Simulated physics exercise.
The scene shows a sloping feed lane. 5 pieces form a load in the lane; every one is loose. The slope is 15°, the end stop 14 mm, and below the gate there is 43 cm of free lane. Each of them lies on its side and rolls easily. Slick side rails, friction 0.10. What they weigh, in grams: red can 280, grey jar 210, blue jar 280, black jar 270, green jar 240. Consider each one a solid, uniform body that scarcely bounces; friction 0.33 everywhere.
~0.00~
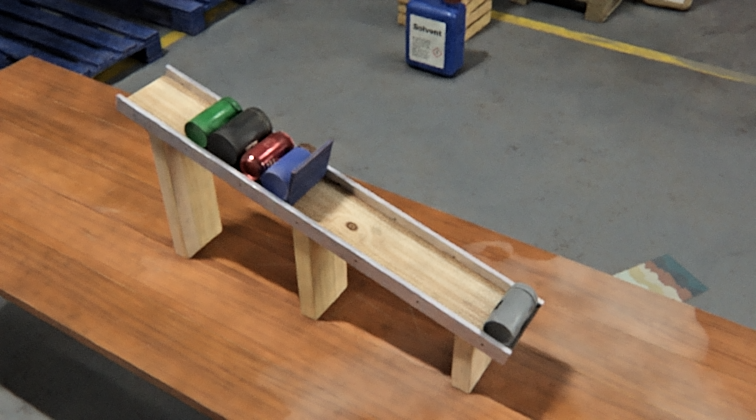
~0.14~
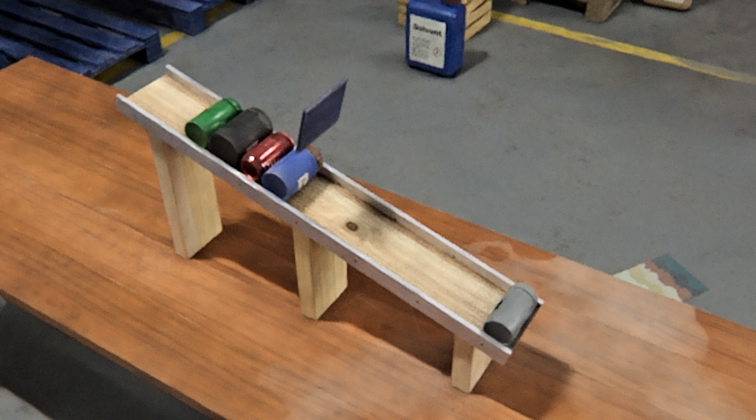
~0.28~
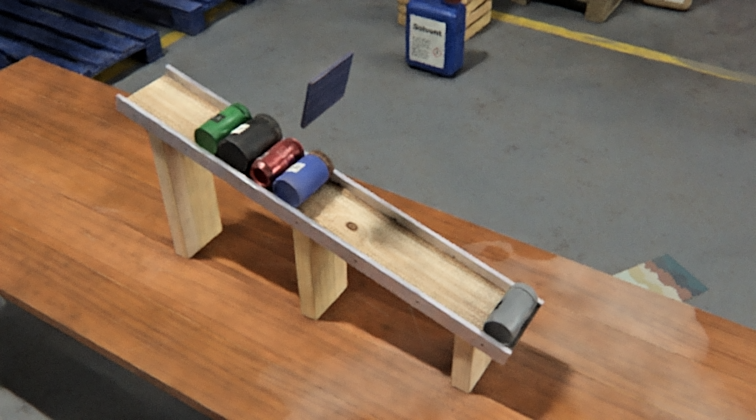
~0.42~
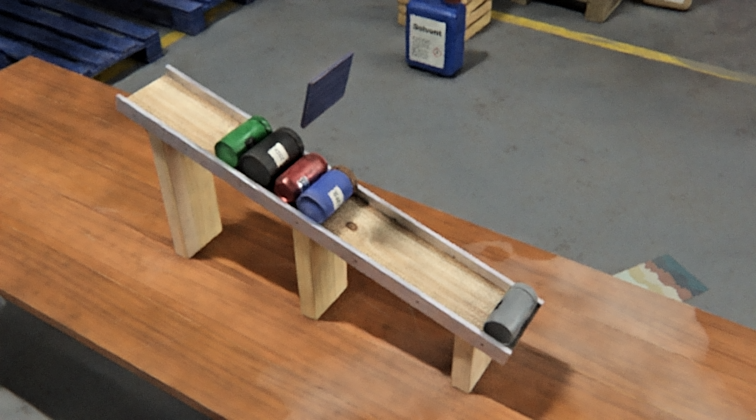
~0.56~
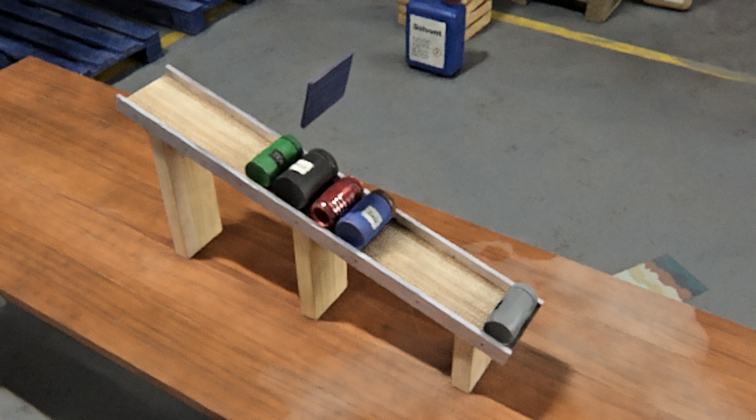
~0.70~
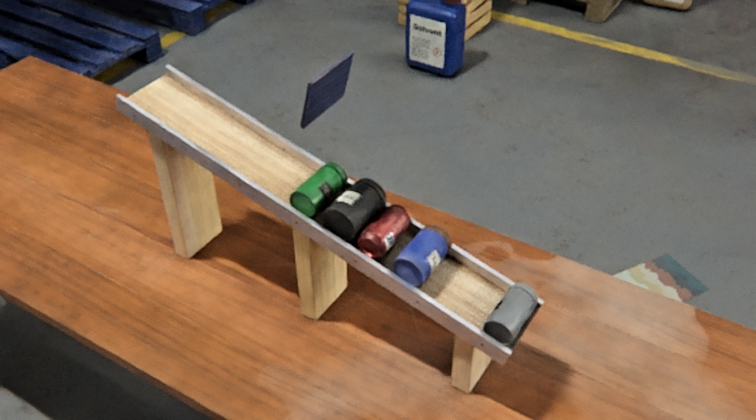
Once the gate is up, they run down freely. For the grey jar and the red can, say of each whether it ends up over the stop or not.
Result: I expect the grey jar to escape. I expect the red can to be kept back.
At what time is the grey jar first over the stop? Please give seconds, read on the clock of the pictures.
Somewhere about 1.0 s.
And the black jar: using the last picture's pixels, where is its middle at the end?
Rest position, about (487, 294) px.
After 0.80 s, leader 7 cm from the stop; red can near (429, 260); grey jar near (511, 314).
After 1.10 s, grey jar now over the stop; red can near (490, 300).
After 1.40 s, blue jar now over the stop; red can stopped near (519, 313); black jar stopped.
At rest (1.8 s), over the stop, grey jar and blue jar; the other 3 in the lane. In the last view, red can near (519, 313).
